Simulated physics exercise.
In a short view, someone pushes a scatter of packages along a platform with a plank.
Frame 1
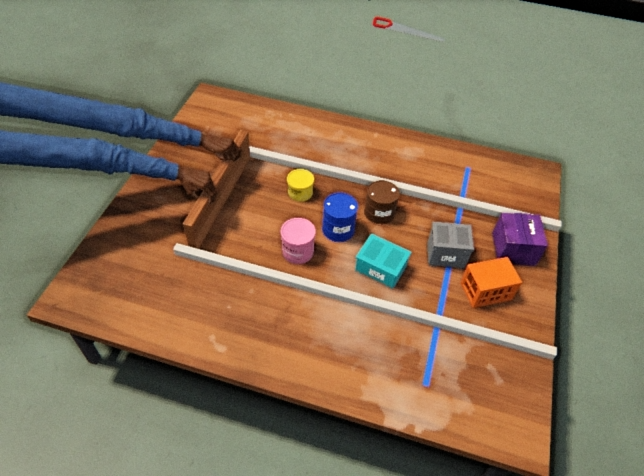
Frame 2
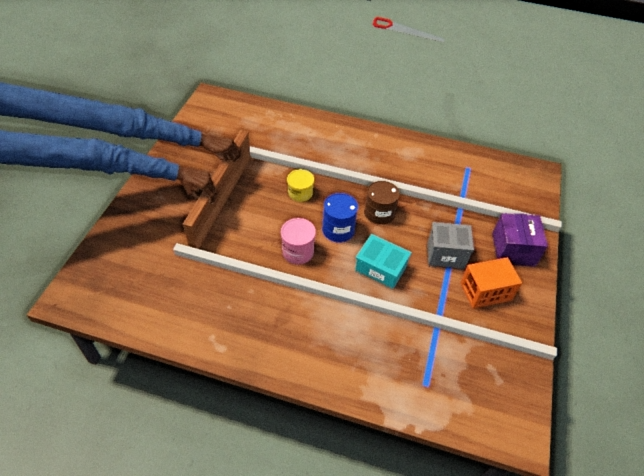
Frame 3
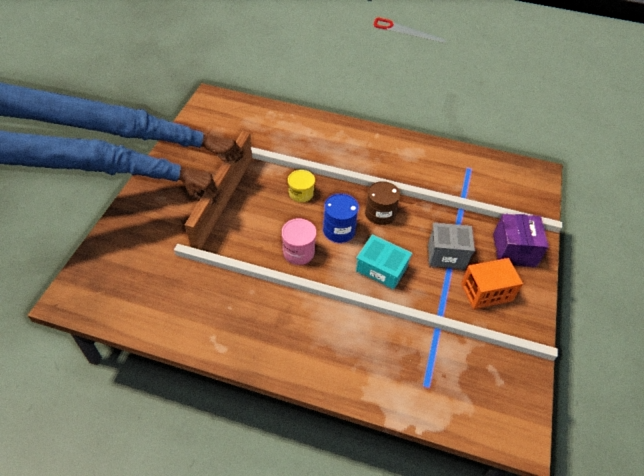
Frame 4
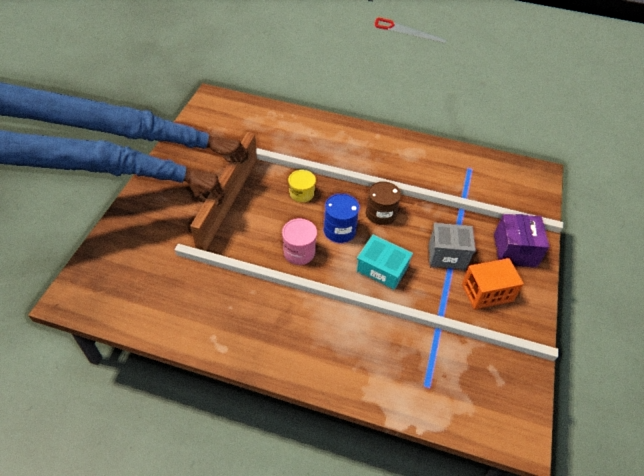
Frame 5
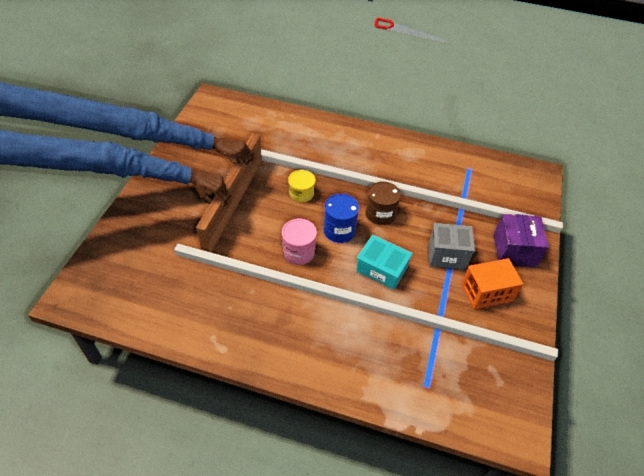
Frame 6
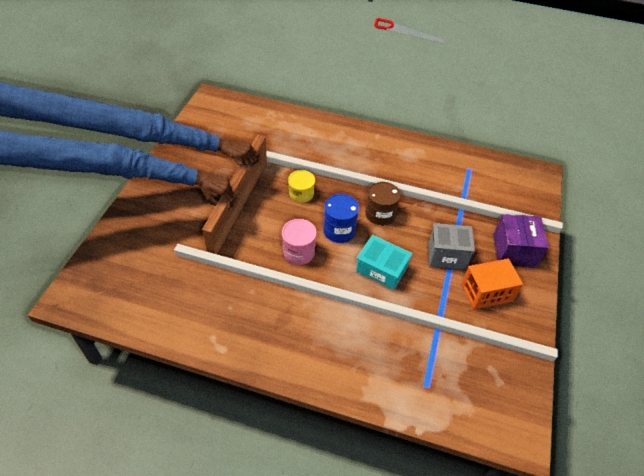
Two hands slide a wooden plank slightly right across a table toward scattered, motionless containers.
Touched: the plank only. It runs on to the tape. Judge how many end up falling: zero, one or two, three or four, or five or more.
The tally of falls will come to none at all.
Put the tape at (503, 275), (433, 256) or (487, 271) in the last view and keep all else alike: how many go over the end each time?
In order, 2, 0 and 2.
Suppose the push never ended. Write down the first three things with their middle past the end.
Purple box, orange crate, grey tote.
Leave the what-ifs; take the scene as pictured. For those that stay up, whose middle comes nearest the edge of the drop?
Answer: The purple box.
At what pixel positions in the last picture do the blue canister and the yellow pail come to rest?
The blue canister ends up near (472, 253), and the yellow pail near (472, 227).
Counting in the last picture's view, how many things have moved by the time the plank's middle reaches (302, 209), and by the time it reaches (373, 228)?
First position 2; second position 6.
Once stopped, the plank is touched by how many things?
3.
Early on, none off yet; purple box at rest near (520, 241); orange crate at rest near (491, 284); grey tote at rest near (450, 247).
A while later, none off yet; purple box at rest near (520, 241); orange crate at rest near (491, 284); grey tote travelled a little near (460, 246).
Finally, the number that fall off is zero.
